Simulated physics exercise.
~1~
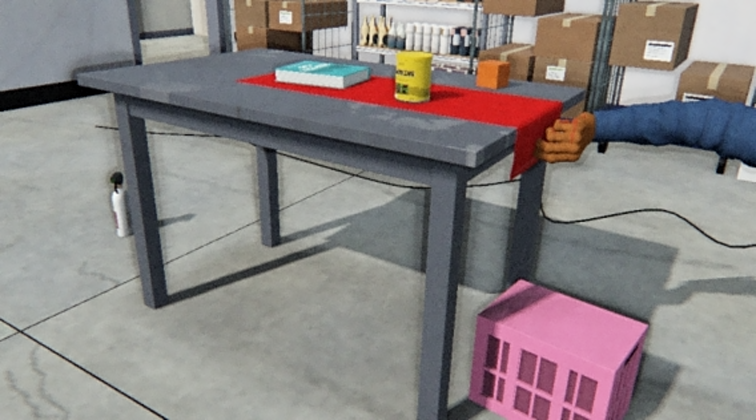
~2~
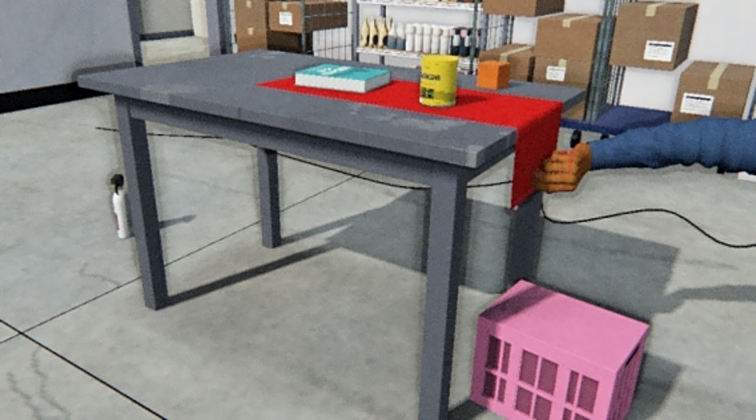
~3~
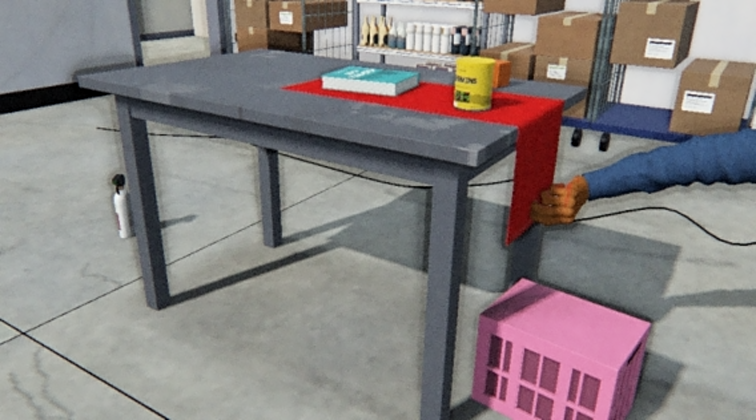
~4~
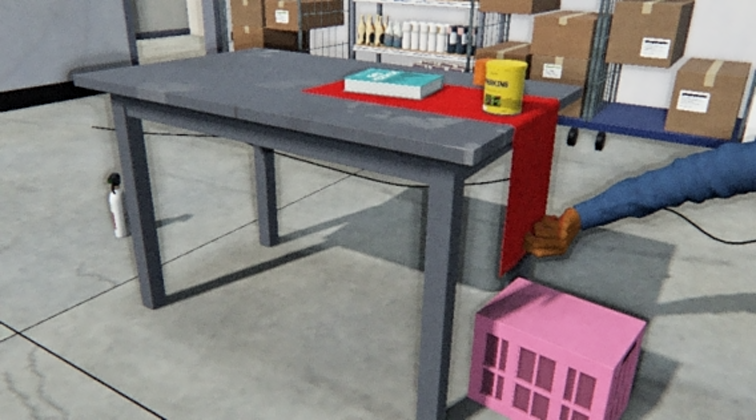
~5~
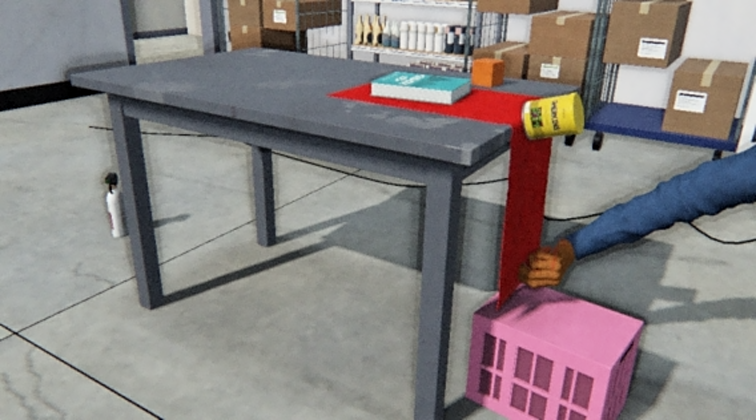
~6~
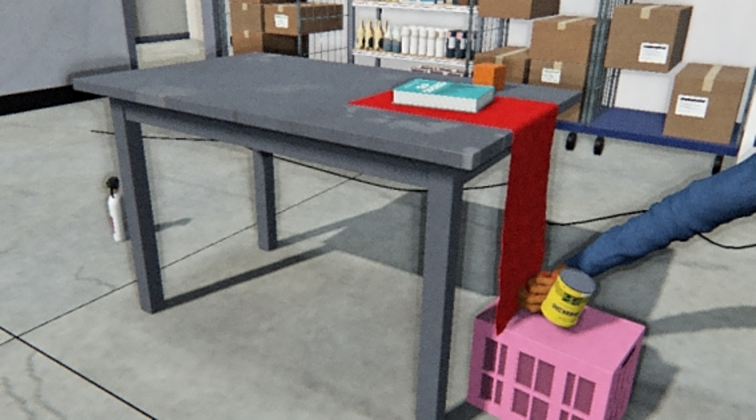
Warehouse, a hand pulling a red runner down over a table's end, the yellow tin toppling off, book and orange block remaining.
